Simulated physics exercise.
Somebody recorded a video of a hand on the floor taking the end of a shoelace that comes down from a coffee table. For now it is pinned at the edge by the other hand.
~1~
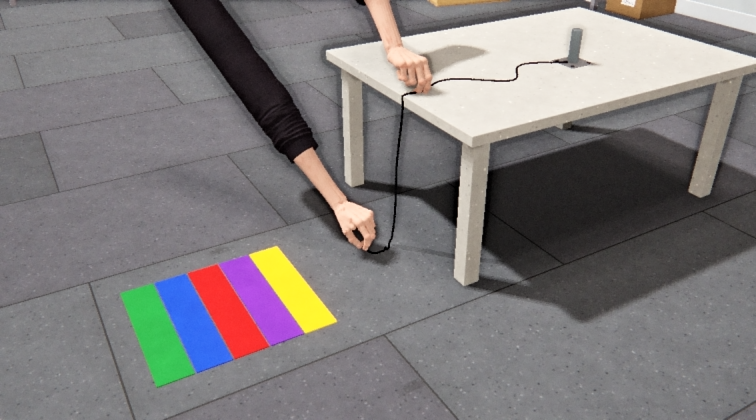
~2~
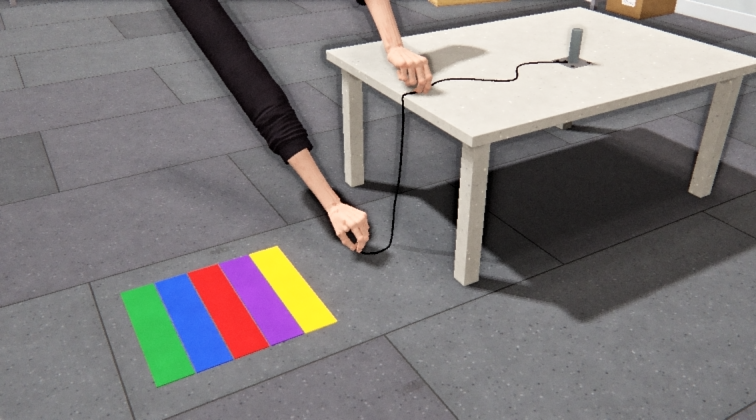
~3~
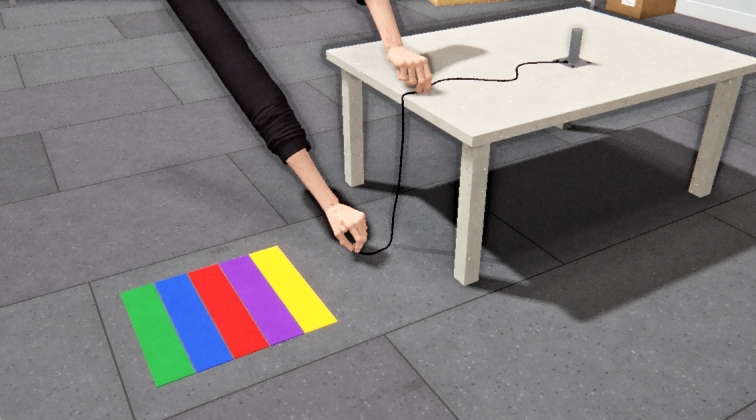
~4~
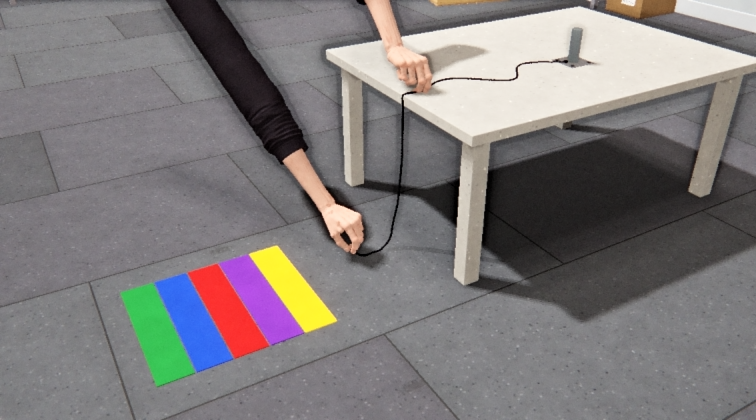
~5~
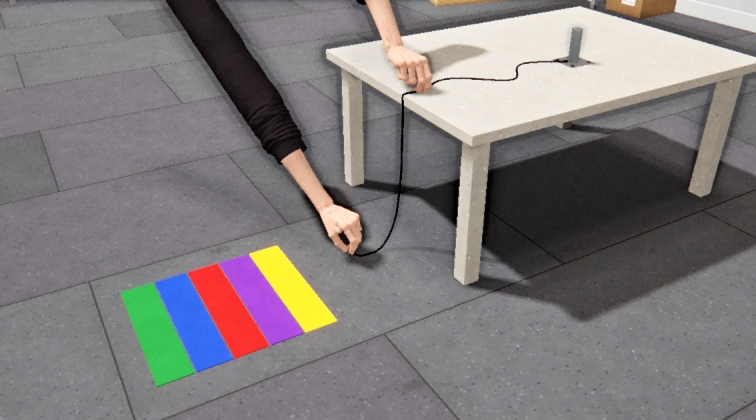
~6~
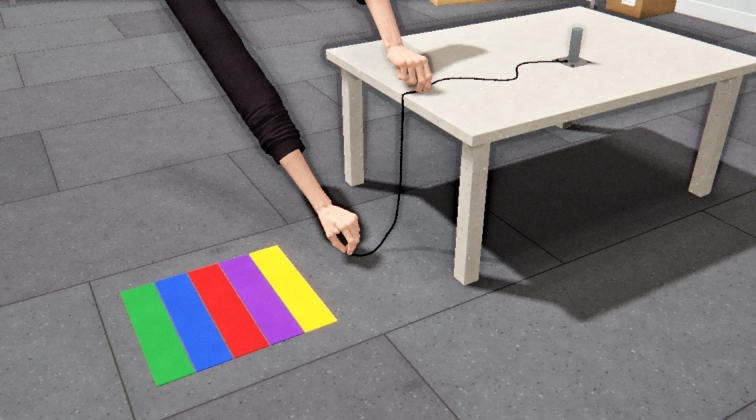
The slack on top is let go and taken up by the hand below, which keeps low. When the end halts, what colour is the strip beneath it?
Red.
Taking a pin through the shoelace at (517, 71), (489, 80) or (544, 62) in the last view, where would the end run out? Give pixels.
First try around (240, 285), second around (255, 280), third around (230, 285).
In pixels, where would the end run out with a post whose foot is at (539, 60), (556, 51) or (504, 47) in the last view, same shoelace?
You'd find it around (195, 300), then (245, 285), and finally (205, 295).
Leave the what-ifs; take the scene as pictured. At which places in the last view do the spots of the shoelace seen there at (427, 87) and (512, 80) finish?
End positions: About (403, 99) and about (486, 78).
A little later, end near (287, 270); over yellow.
Next, end near (249, 282); over purple.
When it is tight, end near (226, 289); over red. Over red.
